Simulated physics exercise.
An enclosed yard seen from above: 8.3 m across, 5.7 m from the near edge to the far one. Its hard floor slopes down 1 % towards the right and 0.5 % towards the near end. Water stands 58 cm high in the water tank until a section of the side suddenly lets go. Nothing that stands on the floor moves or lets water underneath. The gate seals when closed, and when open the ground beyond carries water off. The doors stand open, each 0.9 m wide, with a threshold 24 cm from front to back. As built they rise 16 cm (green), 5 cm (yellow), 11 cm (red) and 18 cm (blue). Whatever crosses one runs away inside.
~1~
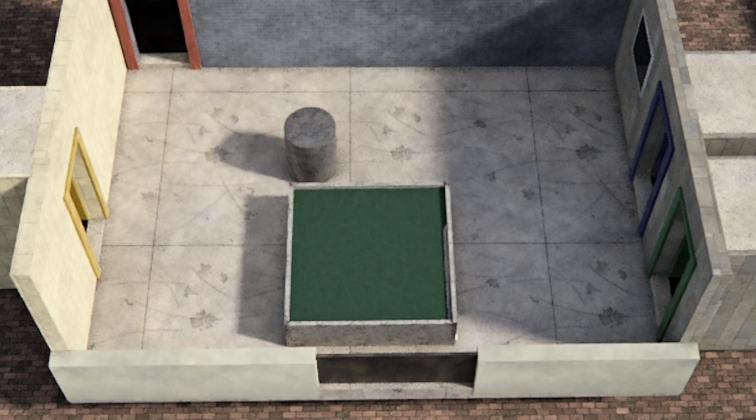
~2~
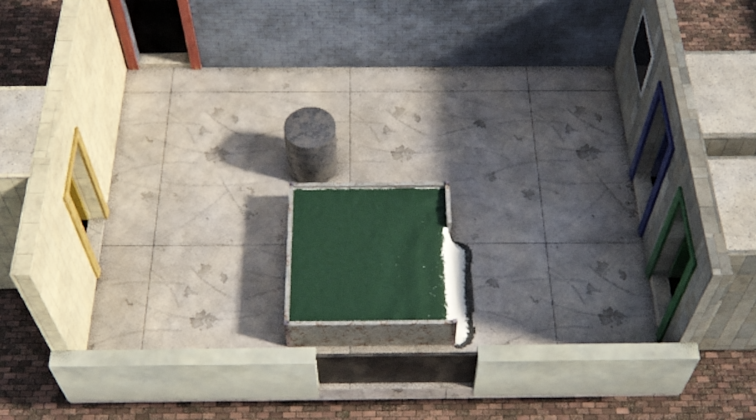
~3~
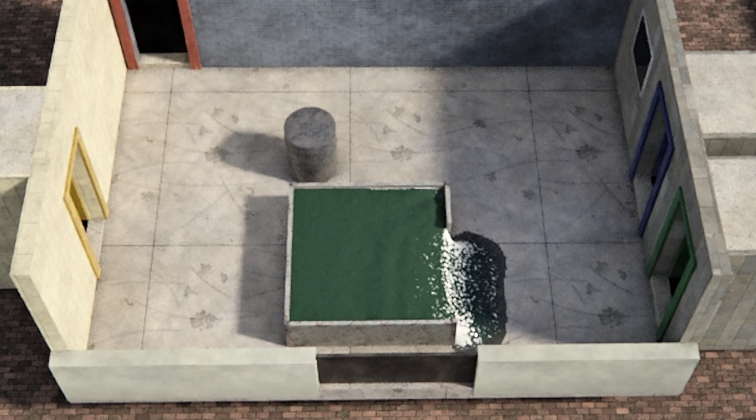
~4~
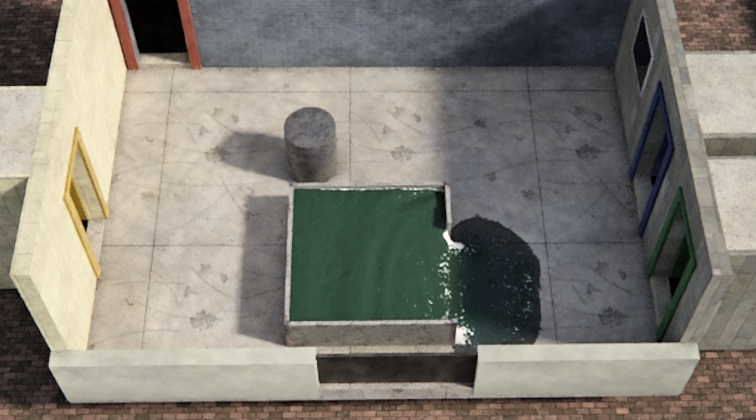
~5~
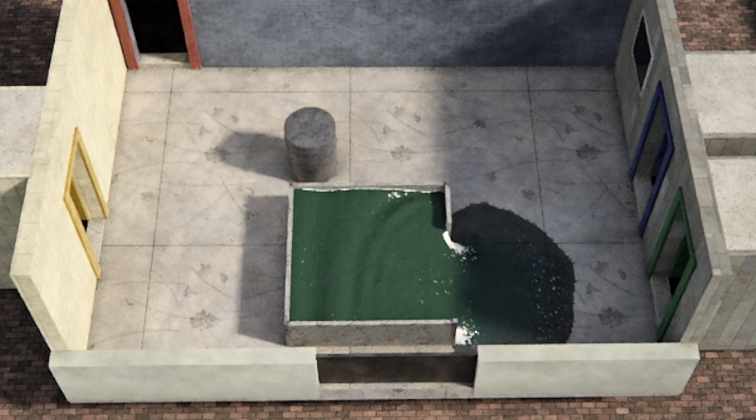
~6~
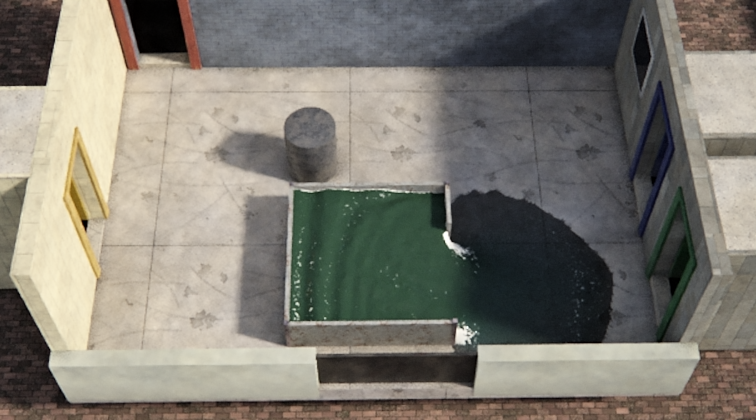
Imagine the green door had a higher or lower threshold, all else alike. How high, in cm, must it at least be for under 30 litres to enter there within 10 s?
It would have to be roughly 32 cm high.
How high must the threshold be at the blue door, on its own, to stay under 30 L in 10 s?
About 13.5 cm at blue.
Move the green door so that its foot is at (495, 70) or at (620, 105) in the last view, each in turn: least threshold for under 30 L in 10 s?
About 12.5 and 17 cm.
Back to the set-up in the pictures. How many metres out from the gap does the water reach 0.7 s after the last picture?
About 3.4 m.
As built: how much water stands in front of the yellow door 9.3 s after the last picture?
Some 3.0 cm.
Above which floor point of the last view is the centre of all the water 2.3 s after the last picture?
Near (494, 277).
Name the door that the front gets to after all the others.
Last comes the yellow one.
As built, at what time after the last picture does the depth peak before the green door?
At about 1.6 s.
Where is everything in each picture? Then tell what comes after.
The first frame shows still water, 58 cm deep, in the water tank at (370, 253); the green door at (669, 273) is dry.
In the second frame, water pours out at (449, 285) and has run 0.3 m, to (465, 270); about 10 cm deep outside, 58 cm at the back.
In the third frame, water pours out at (448, 287) and has run 0.8 m, to (499, 291); about 11 cm deep outside, 58 cm at the back.
In the fourth frame, the front is at (534, 283), 1.3 m from the gap at (448, 287); 2.5 m2 of floor is wet, 58 cm left at the back.
In the fifth frame, water pours out at (448, 288) and has run 1.8 m, to (568, 297); about 6 cm deep outside, 57 cm at the back.
In the sixth frame, the front is at (607, 286), 2.4 m from the gap at (448, 287); 5.4 m2 of floor is wet, 52 cm left at the back; 0.7 m in a straight line remain to the green door at (669, 273).
Then, 0.7 s after the last picture water covers 20 % of the floor, deepest (40 cm) near (665, 371); 15 cm at the green door, 23 litres in over its 16 cm threshold.
Then, 2.3 s after the last picture water covers 30 % of the floor, deepest (38 cm) near (663, 359); 34 cm at the green door, 203 litres in over its 16 cm threshold.
Then, 9.3 s after the last picture water covers 90 % of the floor, deepest (14 cm) near (620, 104); 10 cm at the green door, 334 litres in over its 16 cm threshold.
At the green door as built, the water peaked near 38 cm, 1.5 s after the last picture.
Run again over the same 10 s with other heights there, 50 litres in over 29.5 cm, 17 litres over 34.5 cm. The limit of 30 litres is kept from about 32 cm up.
